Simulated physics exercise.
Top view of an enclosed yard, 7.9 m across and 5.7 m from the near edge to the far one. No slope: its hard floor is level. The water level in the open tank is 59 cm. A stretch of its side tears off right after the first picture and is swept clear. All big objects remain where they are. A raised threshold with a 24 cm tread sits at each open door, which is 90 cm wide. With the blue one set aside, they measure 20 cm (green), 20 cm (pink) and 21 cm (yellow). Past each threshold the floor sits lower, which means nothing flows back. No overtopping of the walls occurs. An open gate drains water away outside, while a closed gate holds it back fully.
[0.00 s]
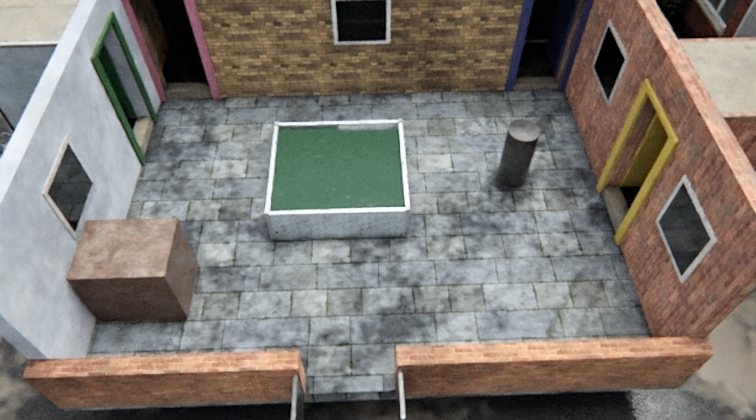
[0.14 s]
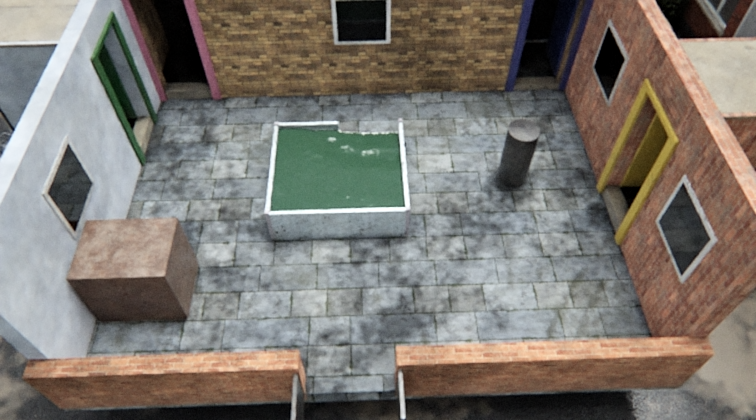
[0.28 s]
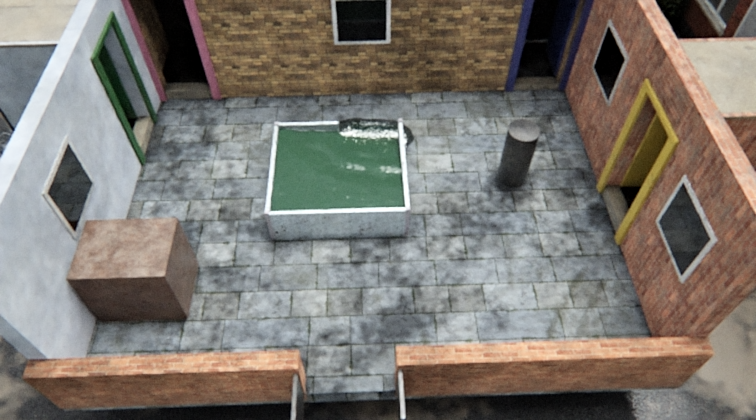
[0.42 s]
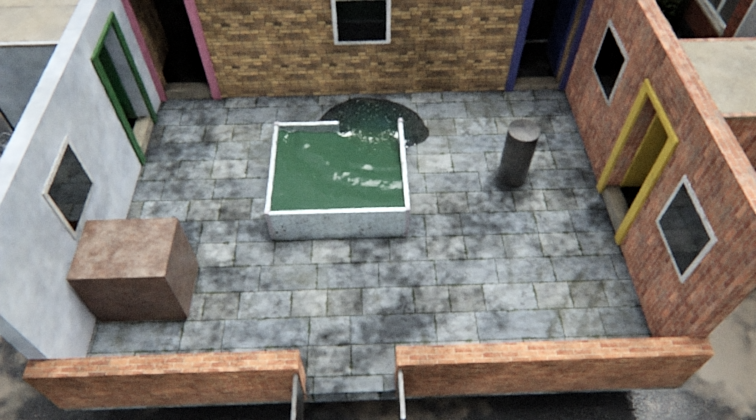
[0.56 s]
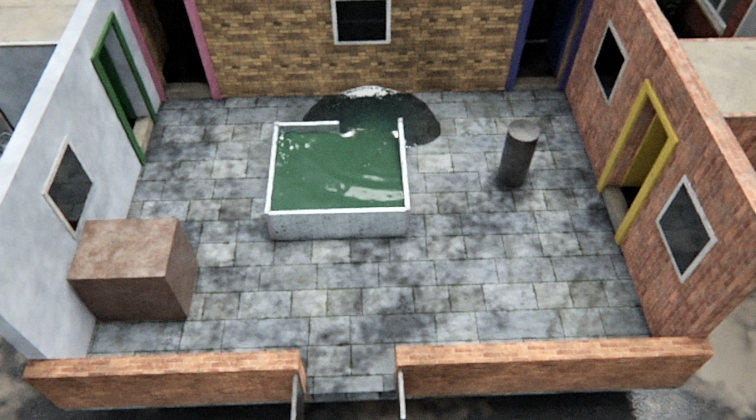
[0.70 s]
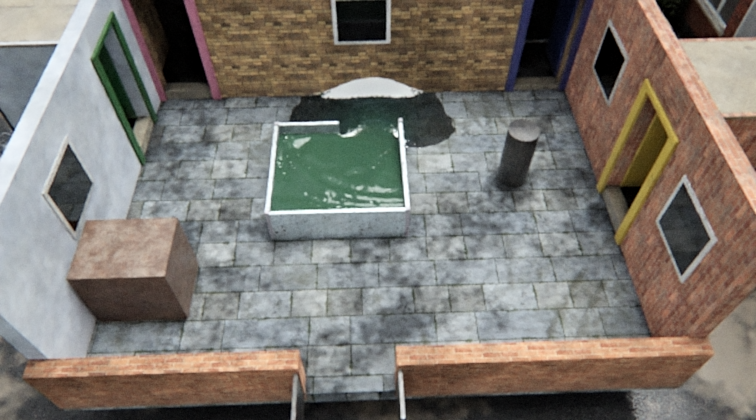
In the video, an open tank of green water stands in a walled, paved yard; part of its far side gives way, and water pours through the gap, spreading across the floor in a widening dark patch to the brick wall behind.
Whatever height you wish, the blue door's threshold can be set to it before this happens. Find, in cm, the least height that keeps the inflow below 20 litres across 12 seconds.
The least height is about 14 cm.
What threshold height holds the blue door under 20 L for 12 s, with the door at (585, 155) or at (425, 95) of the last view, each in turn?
10.0 and 23 cm.
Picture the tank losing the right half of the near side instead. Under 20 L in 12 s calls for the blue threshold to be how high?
Then 7.0 cm.
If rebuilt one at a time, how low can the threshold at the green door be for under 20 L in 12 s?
At the green door you'd want roughly 11.0 cm.
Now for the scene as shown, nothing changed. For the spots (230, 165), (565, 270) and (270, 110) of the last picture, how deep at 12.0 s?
The three readings, in order, are 3, 6 and 6 cm.
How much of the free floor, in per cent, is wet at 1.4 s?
Around 10 per cent of the floor.
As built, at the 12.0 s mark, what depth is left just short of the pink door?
Lab note: Depth approx. 7.0 cm.
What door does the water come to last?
I'd say the yellow one.
After 1.4 s water covers 10 % of the floor, deepest (40 cm) near (375, 97); it has not reached the blue door.
After 3.0 s water covers 35 % of the floor, deepest (26 cm) near (561, 99); 13 cm at the blue door, 4 litres in over its 12 cm threshold.
After 12.0 s water covers 100 % of the floor, deepest (11 cm) near (79, 384); 6 cm at the blue door, 34 litres in over its 12 cm threshold.
At the blue door as built, the water arrived by 1.7 s and peaked near 15 cm at 4.2 s.
Run again over the same 12 s with other heights there, 27 litres in over 13 cm, 8 litres over 17.5 cm. The limit of 20 litres is kept from about 14 cm up.
